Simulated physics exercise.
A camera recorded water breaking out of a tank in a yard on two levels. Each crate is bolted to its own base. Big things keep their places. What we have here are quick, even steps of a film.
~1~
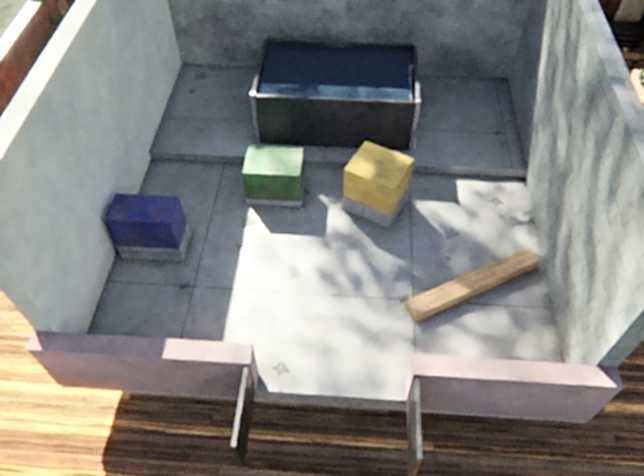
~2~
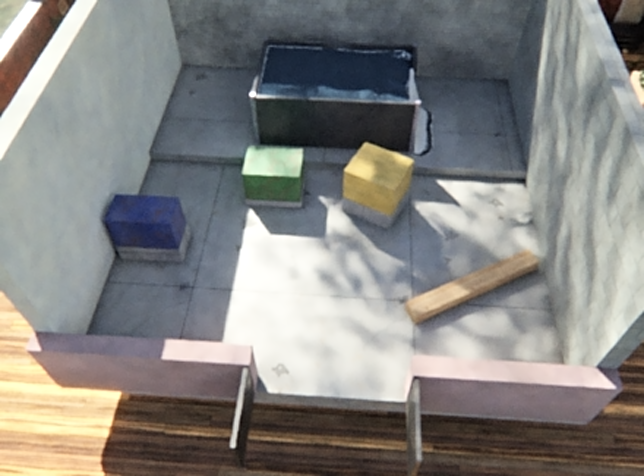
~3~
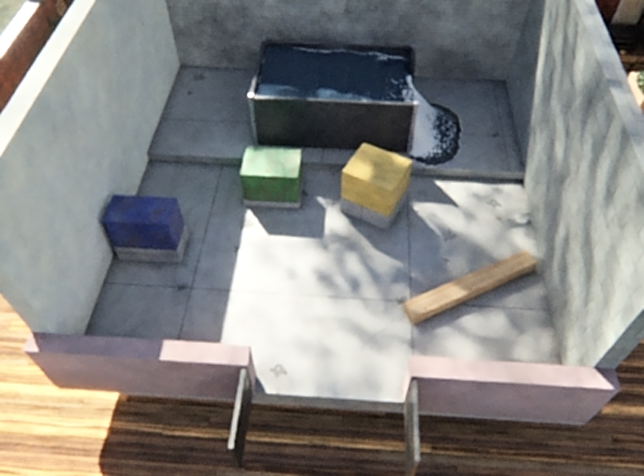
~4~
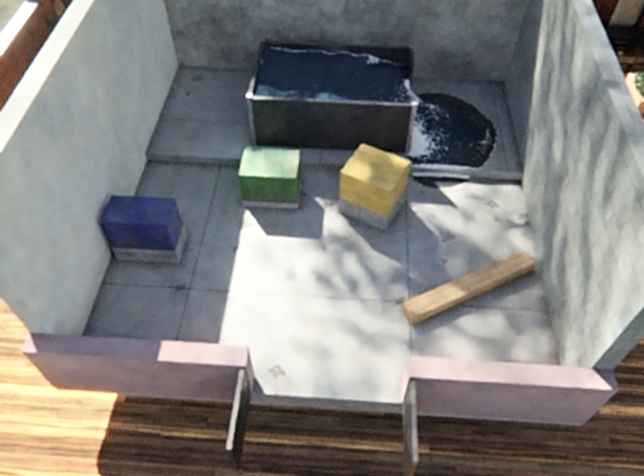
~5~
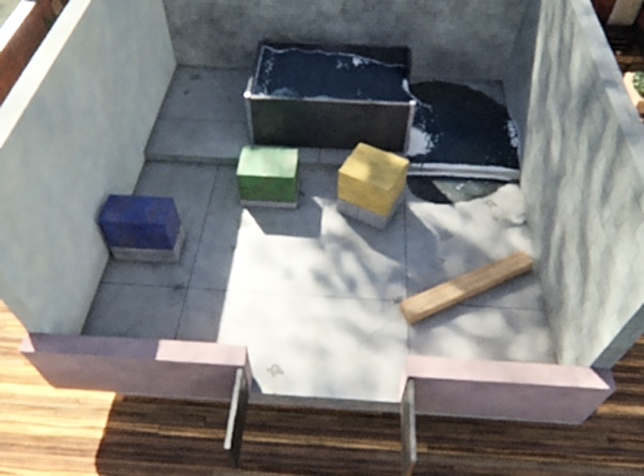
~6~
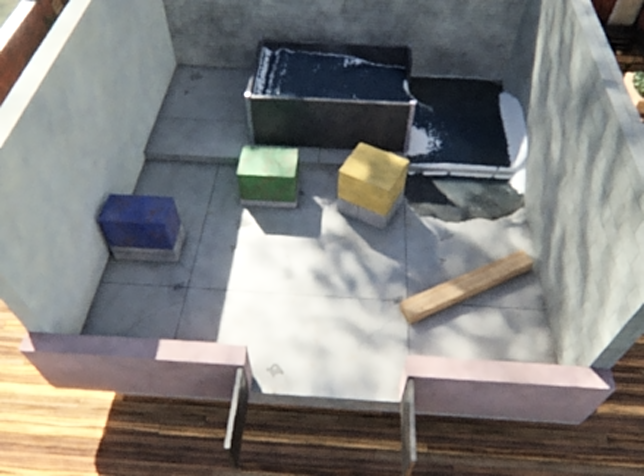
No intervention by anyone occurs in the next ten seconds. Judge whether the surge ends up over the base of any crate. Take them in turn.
The yellow crate keeps dry. The blue crate keeps dry. The green crate gets wet.
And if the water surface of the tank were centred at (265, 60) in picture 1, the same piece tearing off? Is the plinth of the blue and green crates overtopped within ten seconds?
Blue: Untouched; green: Reached.
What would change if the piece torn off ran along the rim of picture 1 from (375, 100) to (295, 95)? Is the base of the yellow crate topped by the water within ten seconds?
In my view the yellow one gets reached.
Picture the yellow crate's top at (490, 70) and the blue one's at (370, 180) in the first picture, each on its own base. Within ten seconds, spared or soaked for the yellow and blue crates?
Result - yellow crate is overtopped, blue crate is missed.
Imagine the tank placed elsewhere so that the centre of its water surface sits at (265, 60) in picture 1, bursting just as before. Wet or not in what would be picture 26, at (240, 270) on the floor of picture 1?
That spot: Bare.
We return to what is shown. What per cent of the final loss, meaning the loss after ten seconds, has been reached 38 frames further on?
Around 30 percent.
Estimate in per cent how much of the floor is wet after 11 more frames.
I'd say 30 per cent.
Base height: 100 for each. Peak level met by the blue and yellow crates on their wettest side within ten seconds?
70 and 50 per cent, in that order.
A moment on, water covers 20 % of the floor; the yellow crate not reached, the blue crate not reached, the green crate not reached.
Next, water covers 30 % of the floor; the yellow crate not reached, the blue crate not reached, the green crate not reached.
Then, water covers 65 % of the floor; the yellow crate water round its plinth, the blue crate not reached, the green crate not reached.
Later, water covers 95 % of the floor; the yellow crate water round its plinth, the blue crate water round its plinth, the green crate water round its plinth.
In the end, water covers 95 % of the floor; the yellow crate stayed above the water, the blue crate stayed above the water, the green crate was topped.
